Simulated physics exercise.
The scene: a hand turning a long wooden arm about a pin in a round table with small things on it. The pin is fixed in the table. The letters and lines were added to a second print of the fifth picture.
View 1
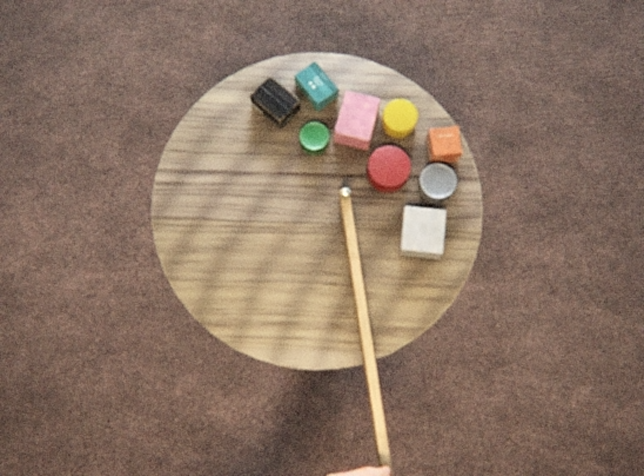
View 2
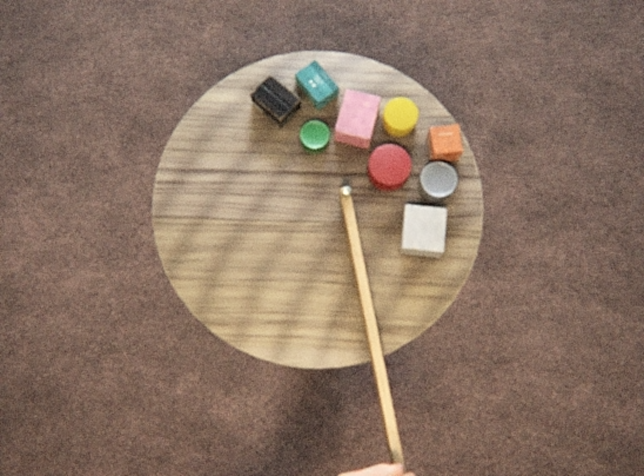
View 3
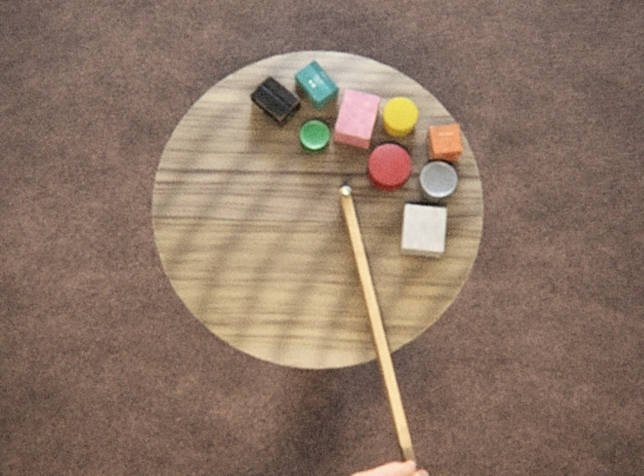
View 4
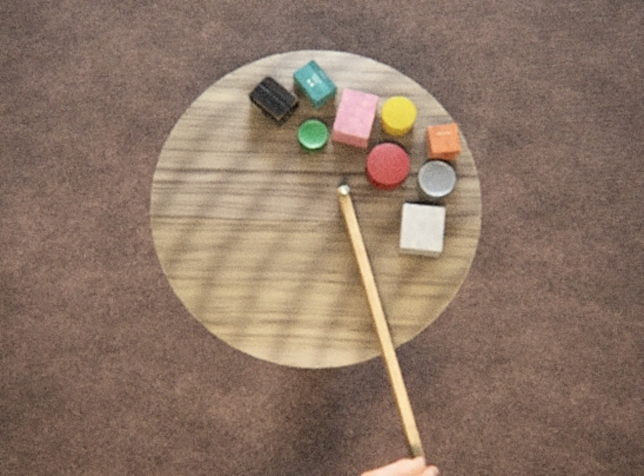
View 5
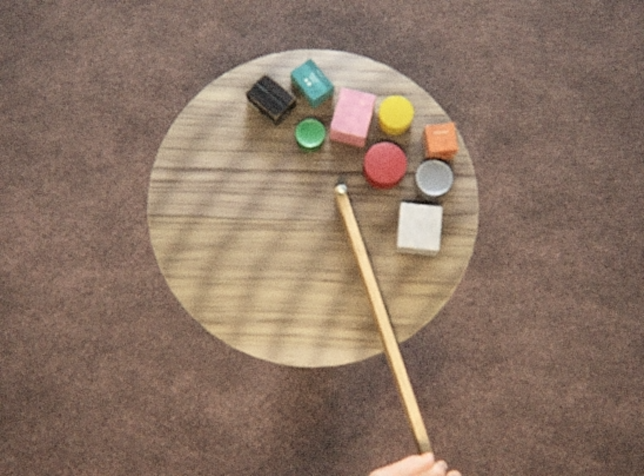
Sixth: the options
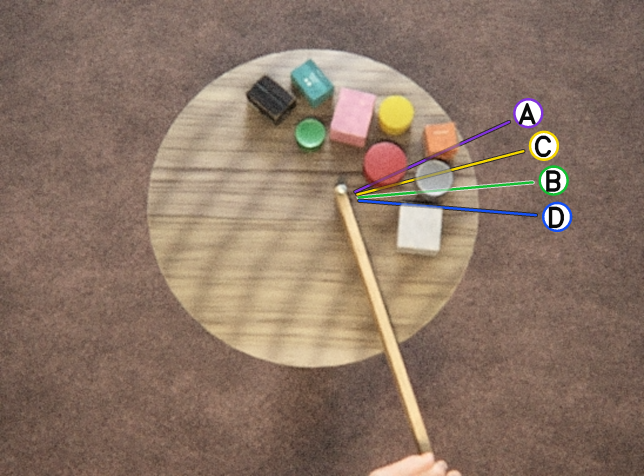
The footage shows a hand at the bottom slowly swinging the lower end of a long wooden arm to the right about a pin on a round table, while the small colourful blocks and round objects on it stay in place.
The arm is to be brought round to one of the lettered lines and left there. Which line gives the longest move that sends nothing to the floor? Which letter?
Up to line D.
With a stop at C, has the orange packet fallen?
By then, yes.
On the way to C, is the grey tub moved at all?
Yes.
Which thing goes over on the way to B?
The orange packet.
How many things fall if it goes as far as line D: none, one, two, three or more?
In all, none.
On the marked copy, A at (433, 156); B at (446, 190); C at (441, 173); D at (448, 208).
Taking D. A third of the way, arm (415, 269); orange packet (440, 142); turquoise box (312, 83).
Two thirds of the way, arm (439, 233); orange packet (440, 139); grey tub (439, 171).
When it is over, arm (446, 202); orange packet (443, 114); grey tub (440, 145); nothing has fallen.
As for the rest, A drops the orange packet; B drops the orange packet; C drops the orange packet.
